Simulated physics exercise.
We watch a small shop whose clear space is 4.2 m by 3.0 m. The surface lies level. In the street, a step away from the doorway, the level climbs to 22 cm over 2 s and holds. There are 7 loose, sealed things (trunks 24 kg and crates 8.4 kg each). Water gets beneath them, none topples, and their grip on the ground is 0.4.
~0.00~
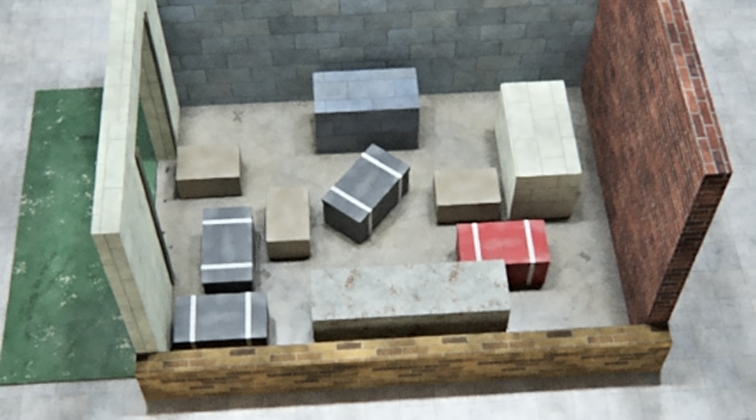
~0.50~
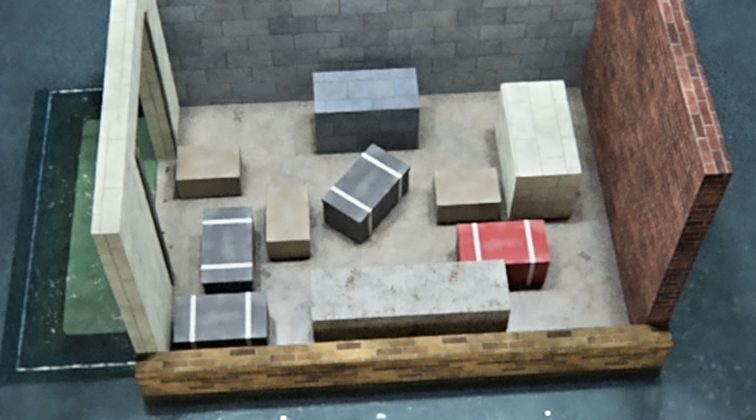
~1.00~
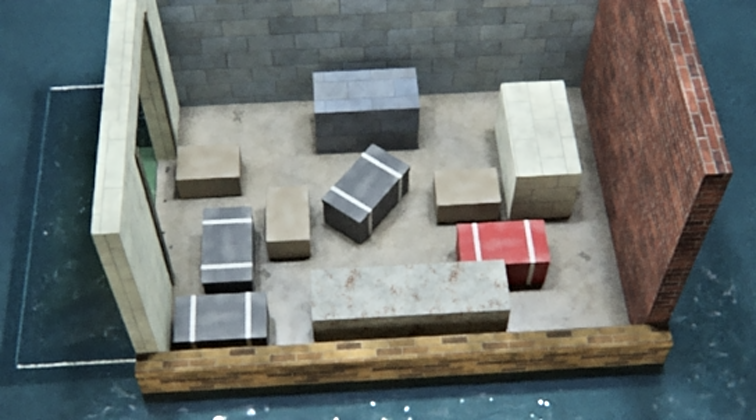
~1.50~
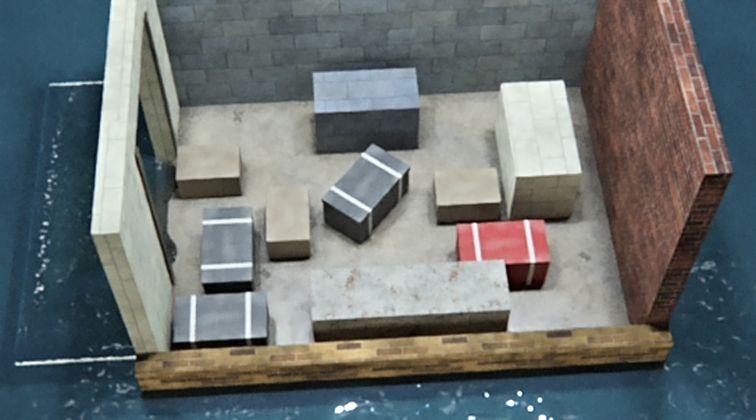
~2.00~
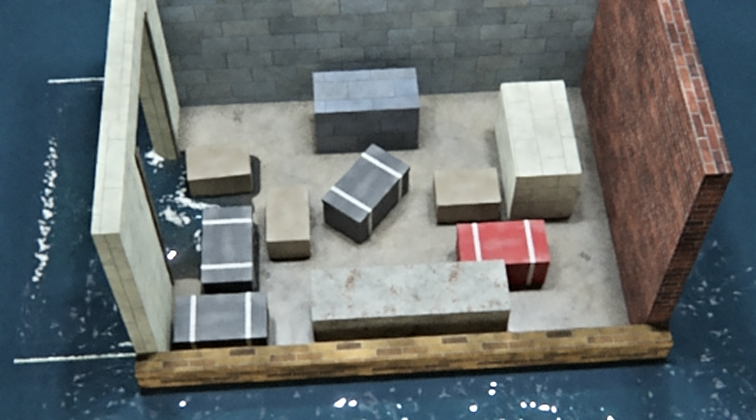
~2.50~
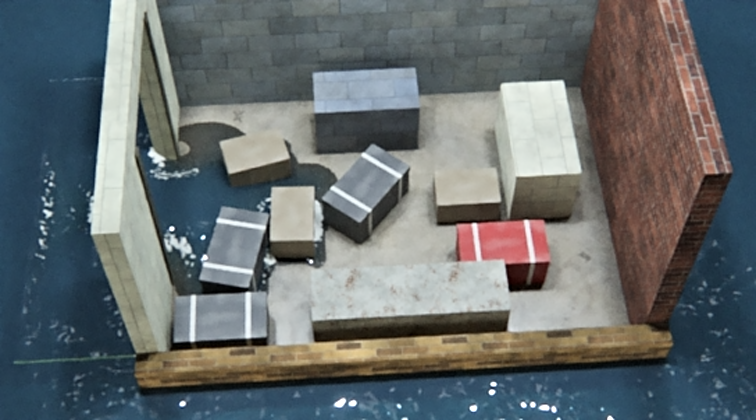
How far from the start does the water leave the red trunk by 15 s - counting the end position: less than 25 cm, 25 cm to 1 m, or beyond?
The red trunk moves a short way.
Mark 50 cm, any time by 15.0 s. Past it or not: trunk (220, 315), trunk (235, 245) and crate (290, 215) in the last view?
In turn: Short of it, over, more.
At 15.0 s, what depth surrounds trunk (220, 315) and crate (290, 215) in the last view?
Roughly 21 and 23 cm.
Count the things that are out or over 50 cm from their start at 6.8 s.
I count 5.
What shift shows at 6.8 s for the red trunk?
Roughly 80 cm by then.
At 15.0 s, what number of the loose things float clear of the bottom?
At that moment 7.
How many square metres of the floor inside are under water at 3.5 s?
Some 5.5 m2.
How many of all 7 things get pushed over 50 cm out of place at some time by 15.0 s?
5 of them.
After 3.5 s the red trunk is near (503, 243), 0.0 m from its start, aground; 1 afloat.
After 6.8 s the red trunk is near (584, 288), 0.8 m from its start, afloat; 7 afloat.
After 11.0 s the red trunk is near (584, 253), 0.7 m from its start, afloat; 7 afloat.
After 15.0 s the red trunk is near (556, 231), 0.5 m from its start, afloat; 7 afloat.
